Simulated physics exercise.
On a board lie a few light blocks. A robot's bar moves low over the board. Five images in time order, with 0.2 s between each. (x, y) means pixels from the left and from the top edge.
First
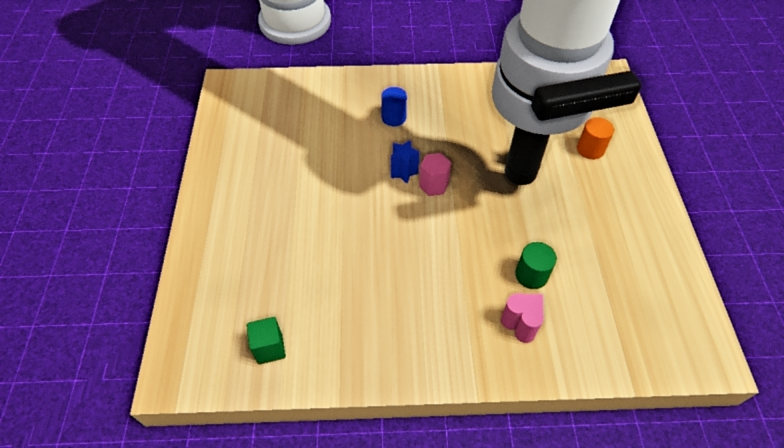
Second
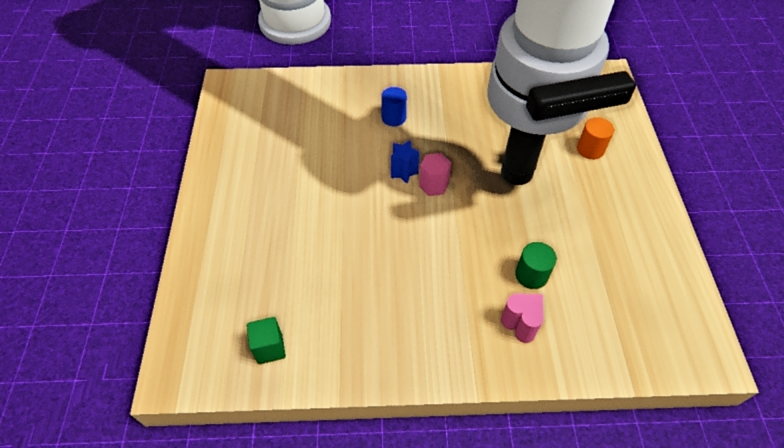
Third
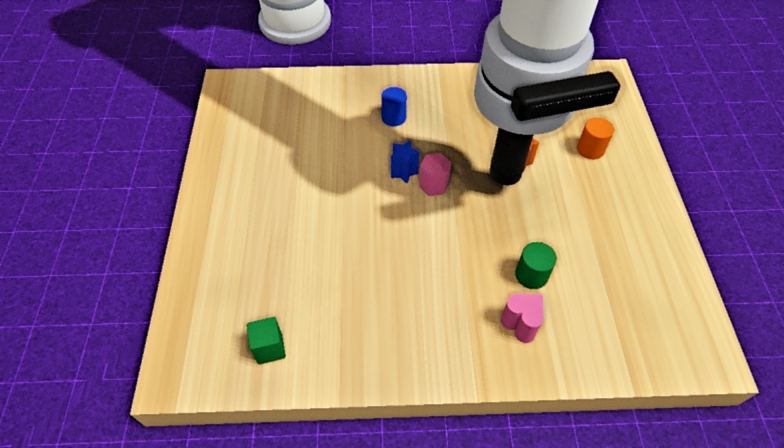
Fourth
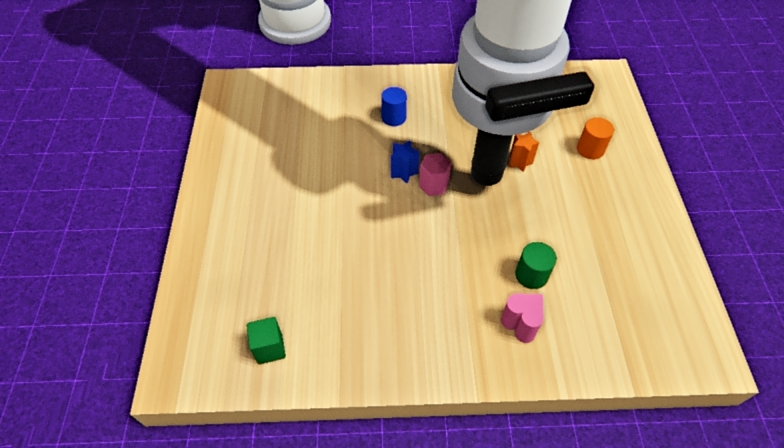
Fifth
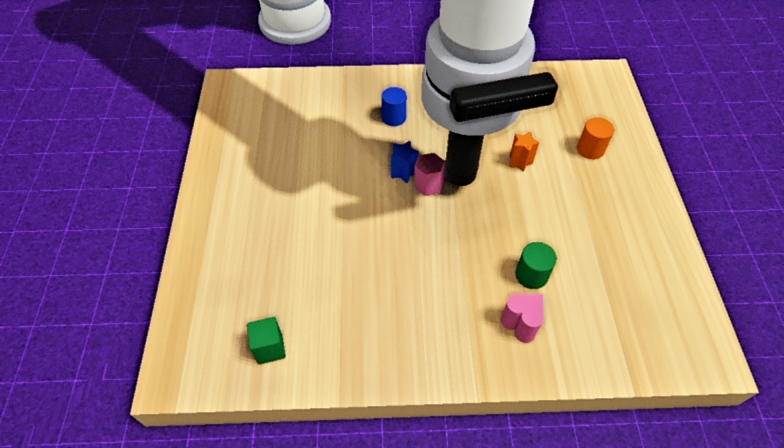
On a wooden board scattered with small coloured blocks, a robot arm's black bar moves left, uncovering an orange star behind it, then nudges the pink six-sided block slightly left beside the blue star while the other blocks stay still.
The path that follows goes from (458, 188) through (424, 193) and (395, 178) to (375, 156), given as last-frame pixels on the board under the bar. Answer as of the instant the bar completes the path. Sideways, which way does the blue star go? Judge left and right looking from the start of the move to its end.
It shifts rightward.
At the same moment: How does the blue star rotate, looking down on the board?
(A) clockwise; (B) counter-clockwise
Letter A.
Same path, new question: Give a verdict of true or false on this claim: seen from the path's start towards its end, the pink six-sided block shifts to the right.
False - the claim does not hold.
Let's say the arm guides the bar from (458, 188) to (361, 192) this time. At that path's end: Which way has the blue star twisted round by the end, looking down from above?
The block turns clockwise.
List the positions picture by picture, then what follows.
In the first frame, bar tip (520, 174); block tops, blue round block (394, 95); blue star (404, 150); pink six-sided block (436, 163).
In the second frame, bar (517, 174); blocks unchanged.
In the third frame, bar (505, 174); blocks unchanged.
In the fourth frame, bar (487, 174); blocks unchanged.
In the fifth frame, bar (460, 175); blue round block (394, 95); blue star (404, 150); pink six-sided block (431, 163).
On the path given first. One third of the way, bar (424, 180); blue star (387, 146), turned 35° clockwise; pink six-sided block (394, 164), turned 20° clockwise.
Two thirds of the way, bar (395, 164); blue star (374, 137), turned 70° clockwise; pink six-sided block (365, 154).
At the end, bar (375, 143); blue round block in place; blue star (359, 119), turned 80° clockwise; pink six-sided block (347, 146), turned 75° anticlockwise.
